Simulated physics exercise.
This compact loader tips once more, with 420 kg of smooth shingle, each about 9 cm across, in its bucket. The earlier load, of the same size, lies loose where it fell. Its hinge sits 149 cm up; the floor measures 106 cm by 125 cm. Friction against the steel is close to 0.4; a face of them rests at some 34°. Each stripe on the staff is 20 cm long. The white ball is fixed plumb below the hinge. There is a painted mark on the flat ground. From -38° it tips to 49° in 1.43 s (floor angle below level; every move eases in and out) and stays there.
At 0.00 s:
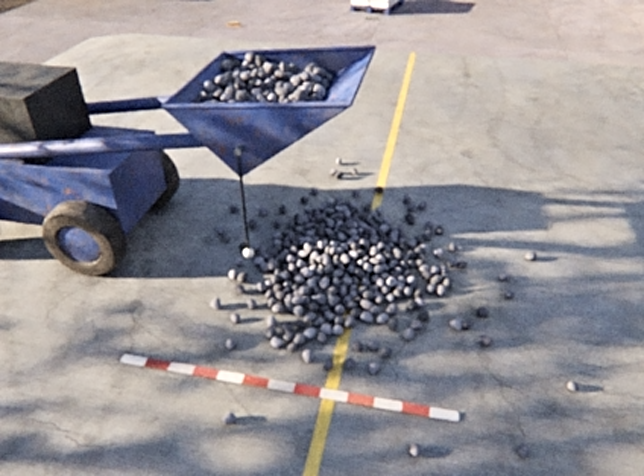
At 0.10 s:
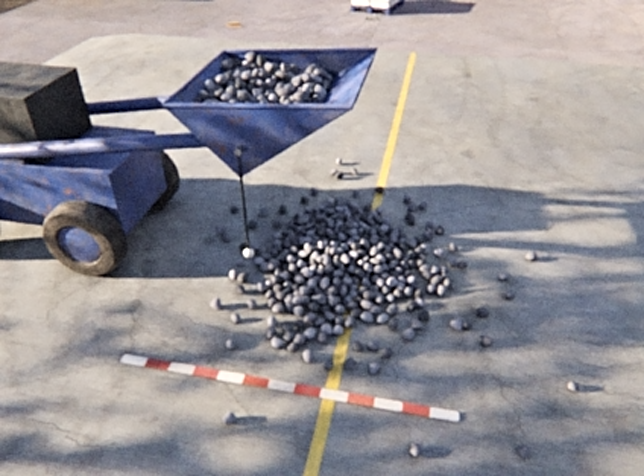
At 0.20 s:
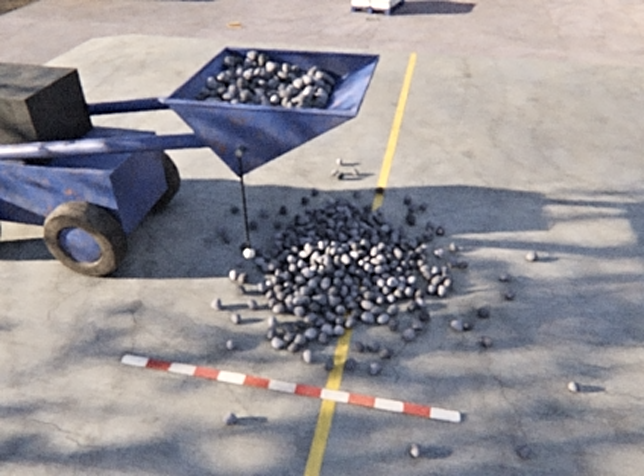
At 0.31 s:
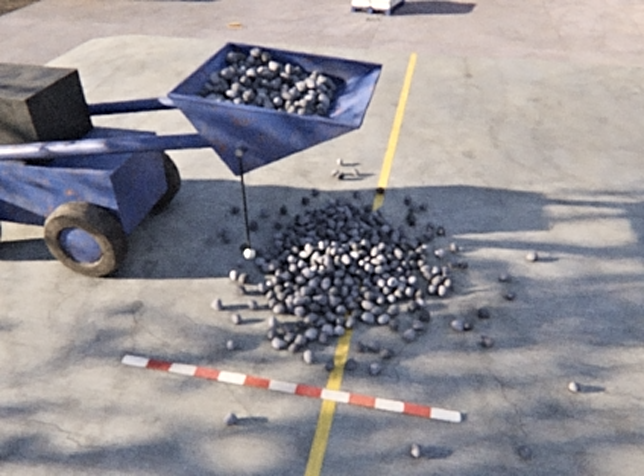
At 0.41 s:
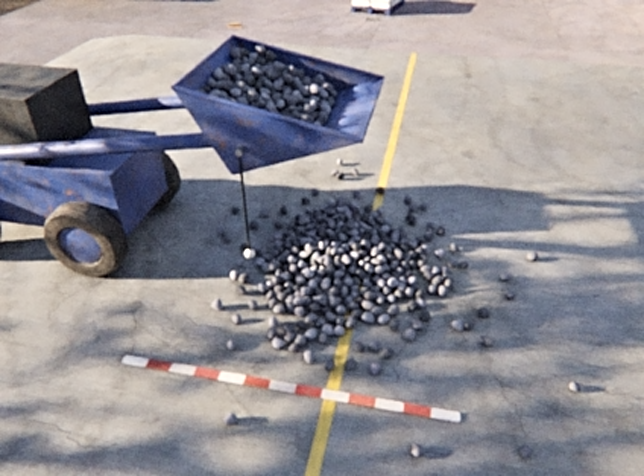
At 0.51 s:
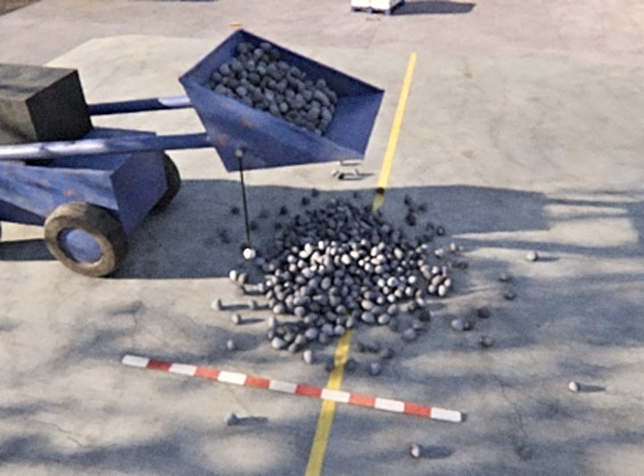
On sunlit concrete, a blue loader's raised bucket of grey stones tilting forward to the right above a loose stone pile.
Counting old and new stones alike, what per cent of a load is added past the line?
About 77 per cent.
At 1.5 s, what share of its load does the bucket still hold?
Roughly 25 per cent is still inside.
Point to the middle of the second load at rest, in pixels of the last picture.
Around (390, 261).
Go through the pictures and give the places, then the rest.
Lip at (351, 104), floor tilted -38°, highest stones at (262, 70). The earlier load is highest near (333, 246), 18 cm above ground level, 69 % short of the line, 31 % past the line, in the first picture.
The bucket is at -37°, its lip at (353, 107); the top of the load is at (251, 71); the stones move at 0.1 m/s on average, in the second picture.
Lip at (356, 115), floor tilted -33°, highest stones at (249, 68); the stones move at 0.2 m/s on average, in the third picture.
The bucket is at -28°, its lip at (360, 127); the top of the load is at (241, 65); the stones move at 0.2 m/s on average, in the fourth picture.
The bucket is at -21°, its lip at (363, 141); the top of the load is at (241, 61); the stones move at 0.3 m/s on average, in the fifth picture.
Lip at (364, 158), floor tilted -13°, highest stones at (244, 57); the stones move at 0.3 m/s on average, in the sixth picture.
After 1.1 s the floor is at 35°; in per cent of one load, 99 in the bucket, 69 short of the line, 31 past the line; the foremost stones are at (510, 324).
After 1.5 s the floor is at 49°; in per cent of one load, 25 in the bucket, 114 short of the line, 61 past the line; the foremost stones are at (510, 324).
After 1.9 s the floor is at 49°; in per cent of one load, 0 in the bucket, 99 short of the line, 101 past the line; the foremost stones are at (516, 299).
After 4.7 s the floor is at 49°; in per cent of one load, 0 in the bucket, 92 short of the line, 108 past the line; the foremost stones are at (543, 266). Net gain past the line, 77.
